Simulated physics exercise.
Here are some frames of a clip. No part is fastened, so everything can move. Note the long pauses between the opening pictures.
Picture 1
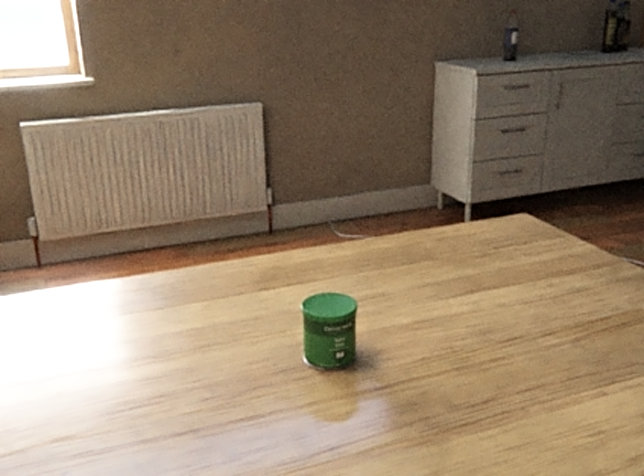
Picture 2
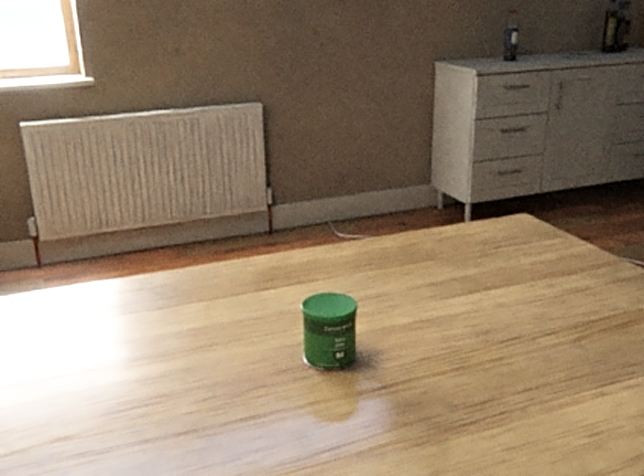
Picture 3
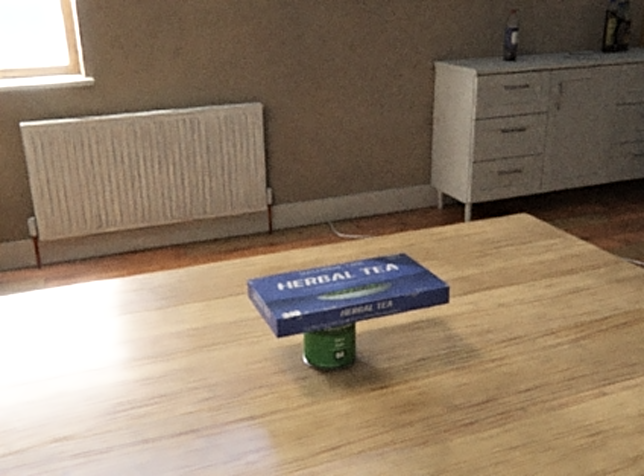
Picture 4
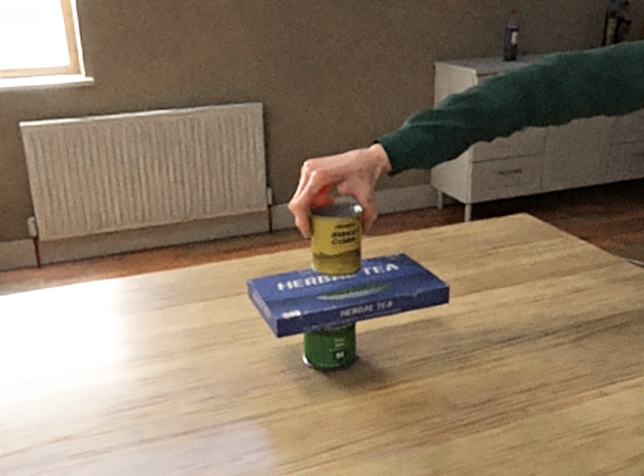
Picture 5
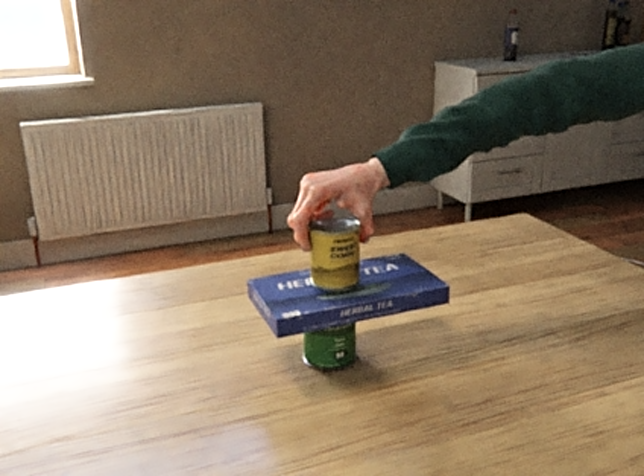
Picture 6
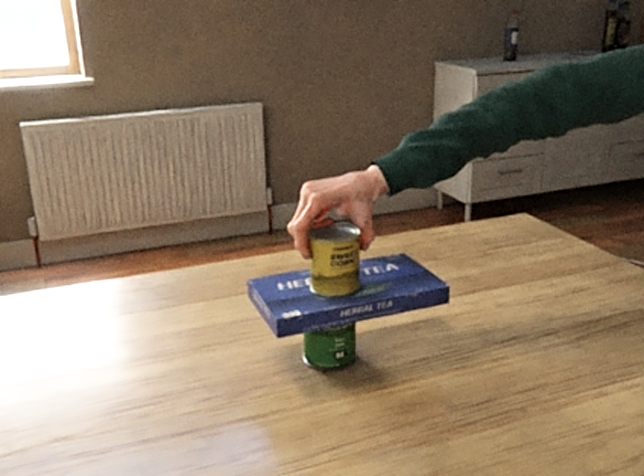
A hand lowers a yellow tin onto a blue herbal tea box atop a green tin.
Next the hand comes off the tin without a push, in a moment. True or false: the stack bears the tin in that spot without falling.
True.
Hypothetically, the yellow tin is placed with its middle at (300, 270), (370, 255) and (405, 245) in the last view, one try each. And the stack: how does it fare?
With the first release it stays steady; with the second it tips over; with the third it tips over.
Then, 0.30 s on from there, no change.
Then, 0.70 s on from there, yellow tin resting near (335, 260).
In the end, all 3 unmoved. At the end, from the last picture's camera, yellow tin near (335, 260). The stack stays up.
